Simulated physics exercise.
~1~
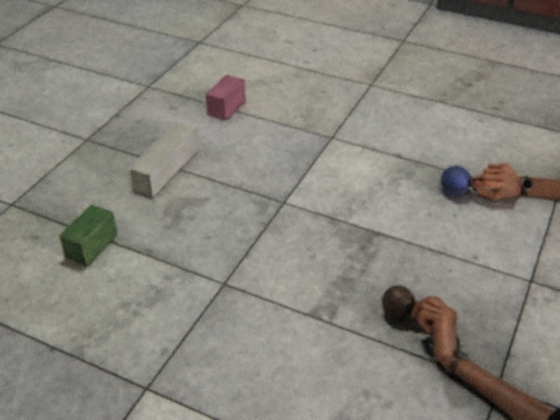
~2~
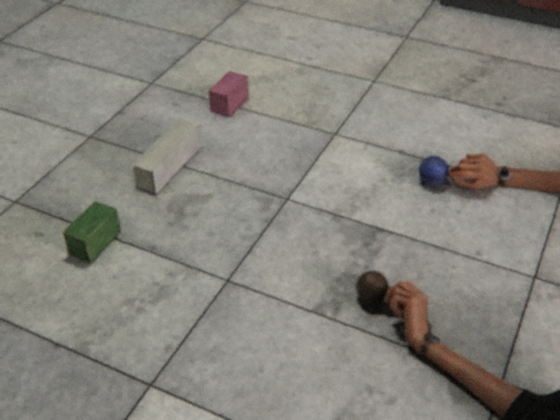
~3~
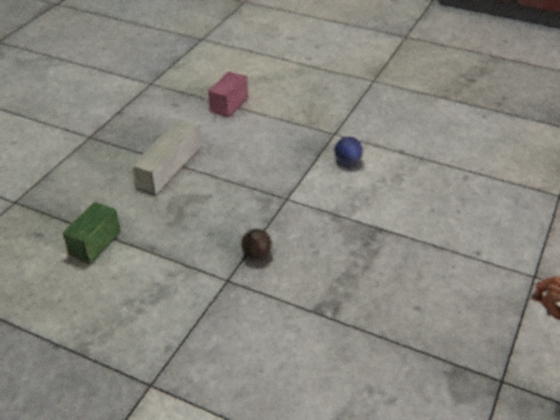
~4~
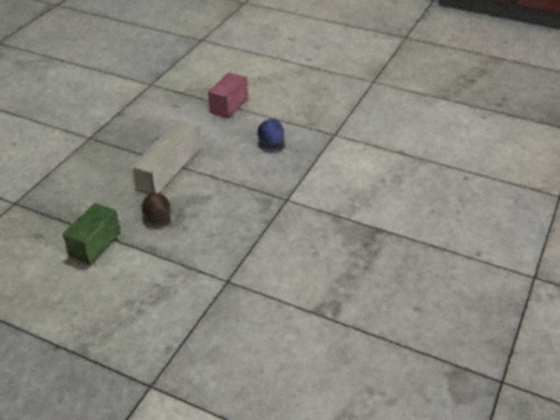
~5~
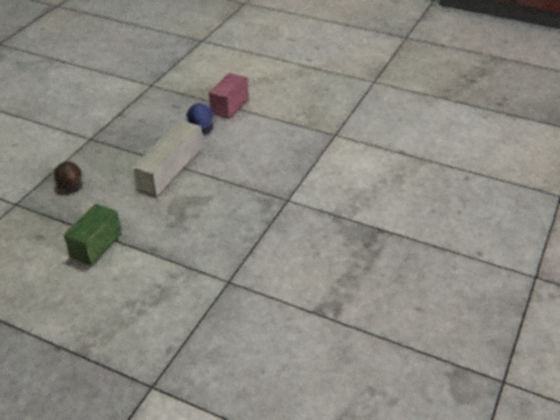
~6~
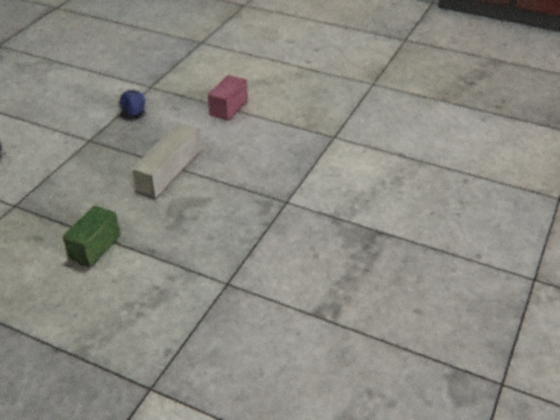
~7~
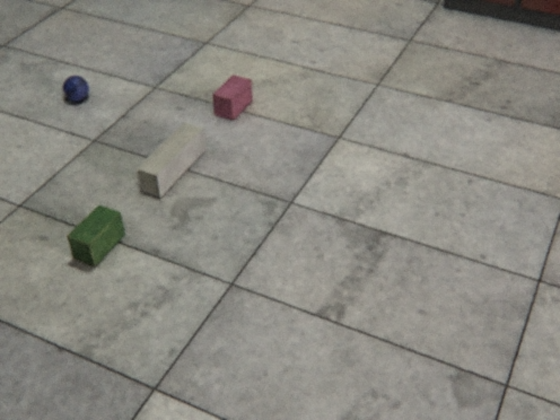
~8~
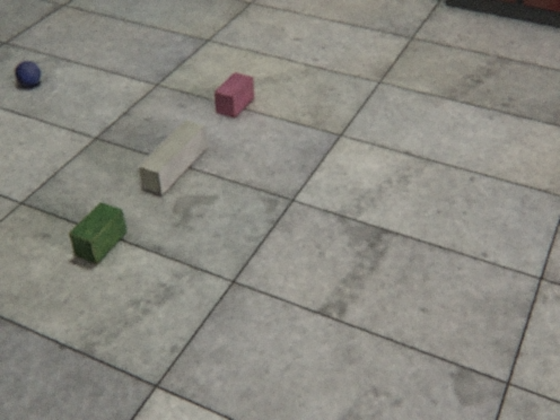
In the video, two hands release a brown ball and a blue ball, which roll left across a tiled floor toward green, white and pink blocks. Both pass through the gaps without moving the blocks, the brown ball leaving view first while the blue one nears the left edge.
